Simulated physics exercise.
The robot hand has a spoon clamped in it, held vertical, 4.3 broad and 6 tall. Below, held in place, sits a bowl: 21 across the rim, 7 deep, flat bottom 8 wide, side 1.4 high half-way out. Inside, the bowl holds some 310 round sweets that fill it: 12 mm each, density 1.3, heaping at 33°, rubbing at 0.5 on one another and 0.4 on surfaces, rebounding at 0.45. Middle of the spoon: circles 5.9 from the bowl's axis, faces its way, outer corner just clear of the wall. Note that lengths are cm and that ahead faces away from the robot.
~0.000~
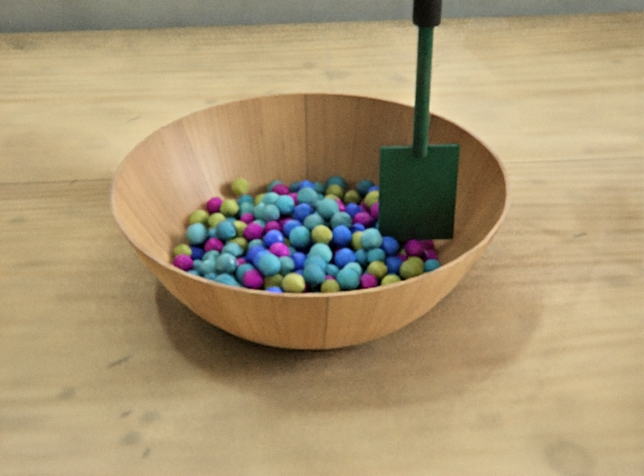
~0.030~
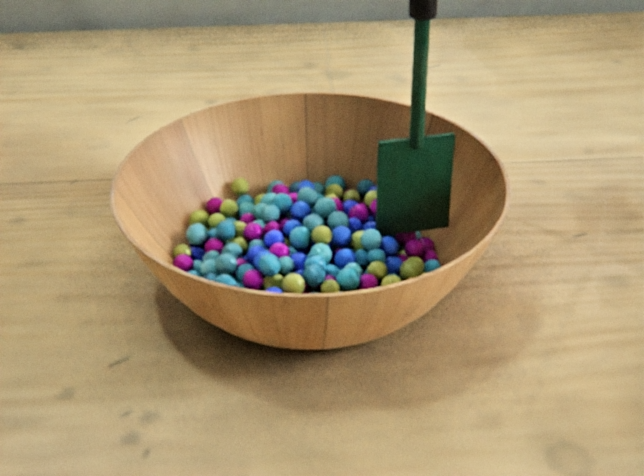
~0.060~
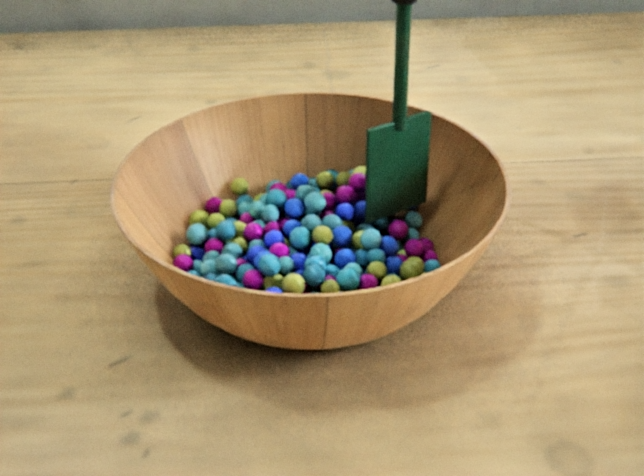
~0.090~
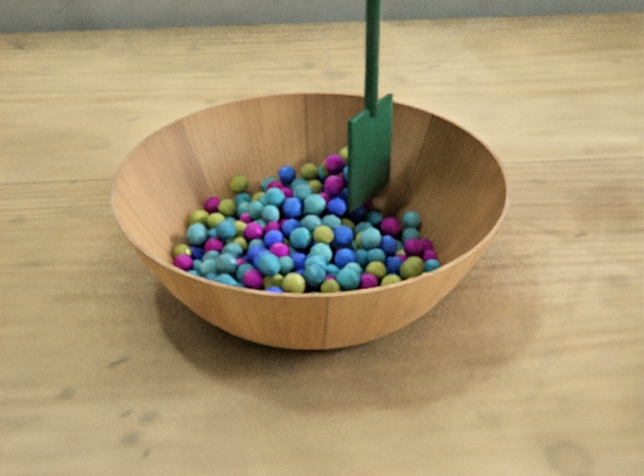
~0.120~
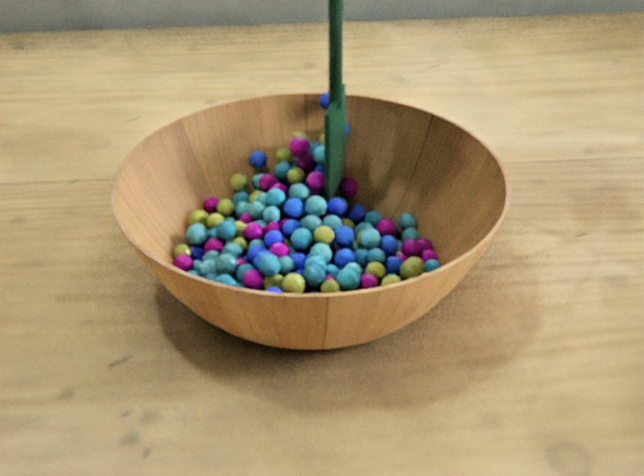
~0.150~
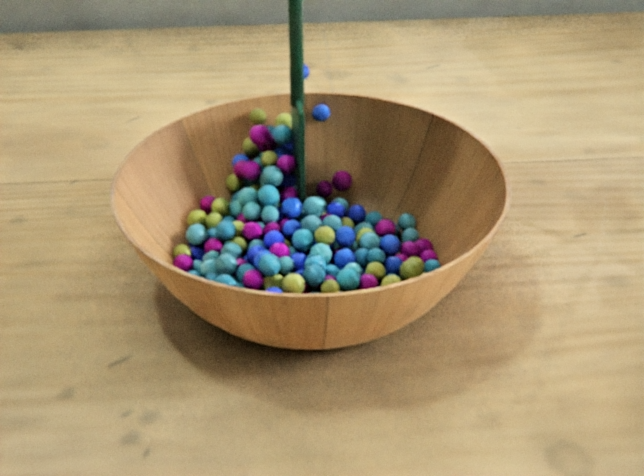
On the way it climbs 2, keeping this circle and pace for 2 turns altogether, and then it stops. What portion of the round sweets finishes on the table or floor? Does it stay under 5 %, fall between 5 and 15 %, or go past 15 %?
It falls between 5 and 15 %.
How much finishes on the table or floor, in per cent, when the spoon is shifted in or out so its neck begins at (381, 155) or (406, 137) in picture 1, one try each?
First try about 0 per cent, second try about 10 per cent.
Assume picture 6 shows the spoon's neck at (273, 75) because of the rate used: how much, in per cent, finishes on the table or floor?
Some 10 %.
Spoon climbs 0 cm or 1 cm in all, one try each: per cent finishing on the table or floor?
Near 20 in a hundred, then 15 in a hundred.
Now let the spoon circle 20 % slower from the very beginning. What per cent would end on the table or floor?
Then roughly 0 per cent.
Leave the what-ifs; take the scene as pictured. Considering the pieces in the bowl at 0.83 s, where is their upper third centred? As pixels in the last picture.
I'd put it close to (326, 241).
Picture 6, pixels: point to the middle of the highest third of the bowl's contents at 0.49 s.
I'd put its middle near (388, 248).
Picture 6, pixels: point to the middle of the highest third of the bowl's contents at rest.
At about (326, 242).
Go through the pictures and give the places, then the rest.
Spoon neck at (421, 121), 0° round; upper third of the load around (305, 241), from x 180 to 430, top at y 185; 313 in the bowl, in the first picture.
Spoon neck at (418, 113), 8° round; upper third of the load around (307, 241), from x 180 to 430, top at y 185, in the second picture.
Spoon neck at (400, 96), 29° round; upper third of the load around (303, 236), from x 180 to 430, top at y 175, in the third picture.
Spoon neck at (372, 83), 50° round; upper third of the load around (301, 233), from x 180 to 430, top at y 145, in the fourth picture.
Spoon neck at (336, 75), 72° round; upper third of the load around (296, 232), from x 180 to 430, top at y 100, in the fifth picture.
Spoon neck at (297, 73), 94° round; upper third of the load around (274, 231), from x 180 to 430, top at y 70; 313 in the bowl, in the sixth picture.
By 0.49 s, 338° round, highest piece 9 above the table; 295 in the bowl, 8 on the table or floor, 10 in flight or on the tool.
By 0.83 s, 223° round, highest piece 5 above the table; 289 in the bowl, 24 on the table or floor.
By 1.20 s, 0° round, highest piece 5 above the table; 289 in the bowl, 24 on the table or floor.
By 1.90 s, 0° round, highest piece 5 above the table; 289 in the bowl, 24 on the table or floor.
Final count, 289 in the bowl, 24 on the table or floor. That is 8 % on the table or floor.
